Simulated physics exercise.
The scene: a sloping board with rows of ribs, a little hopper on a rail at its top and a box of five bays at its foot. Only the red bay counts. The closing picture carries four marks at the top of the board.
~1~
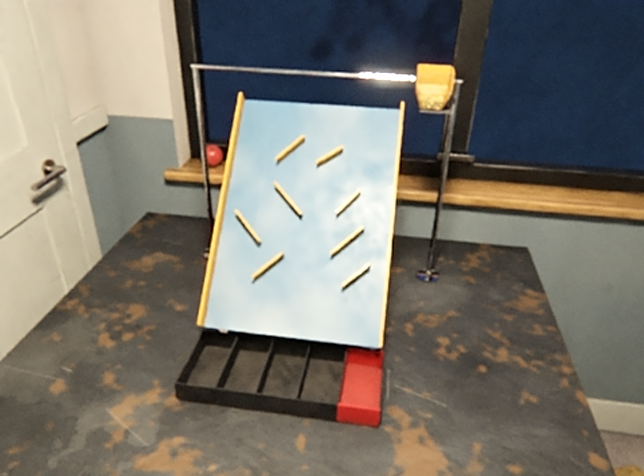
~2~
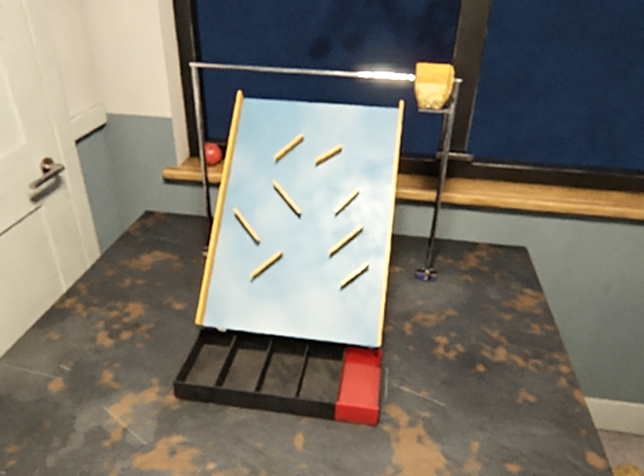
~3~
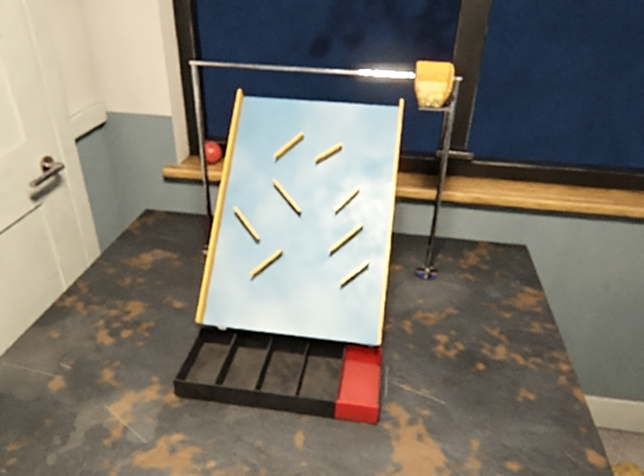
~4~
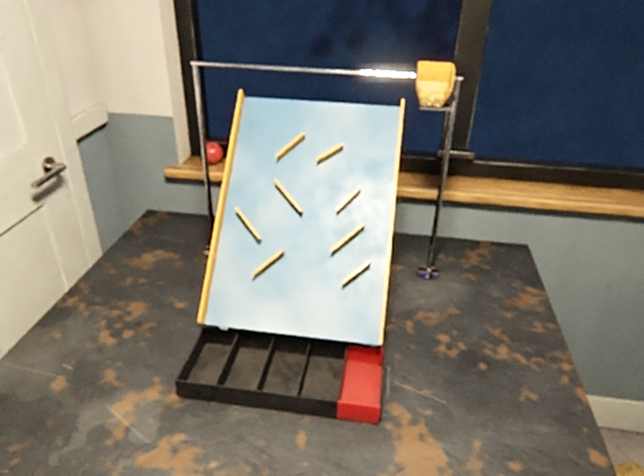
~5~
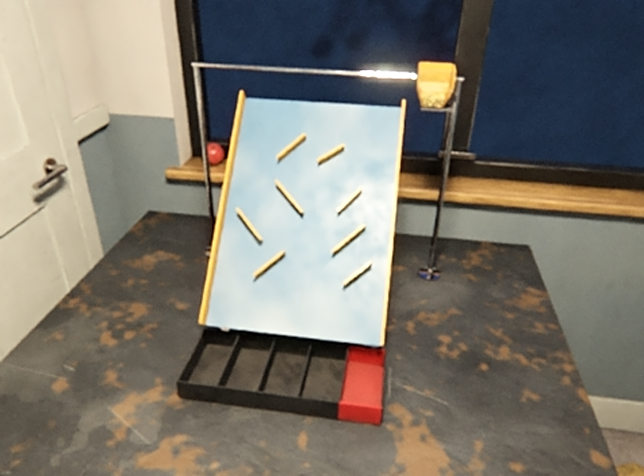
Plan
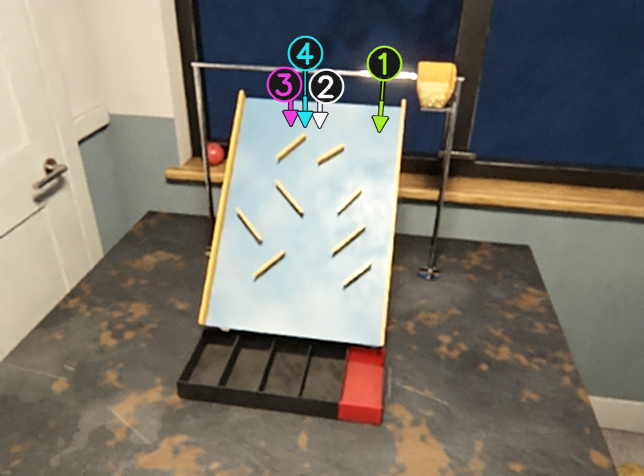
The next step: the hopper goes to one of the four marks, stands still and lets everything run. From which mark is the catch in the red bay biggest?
I would pick mark 1.
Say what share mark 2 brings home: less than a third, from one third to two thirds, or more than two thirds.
It is less than a third.
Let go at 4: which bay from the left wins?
It is the first one.
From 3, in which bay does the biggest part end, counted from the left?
The first.
On the marked copy, mark 1 meets the board at (379, 126); mark 2 meets the board at (319, 122); mark 3 meets the board at (290, 120); mark 4 meets the board at (305, 121).
For mark 1, about a third in the red bay, about half in other bays, a small part outside the box.
For mark 2, a stray few in the red bay, most in other bays, a small part outside the box.
For mark 3, none in the red bay, nearly all in other bays, a small part outside the box.
For mark 4, none in the red bay, most in other bays, a small part outside the box.
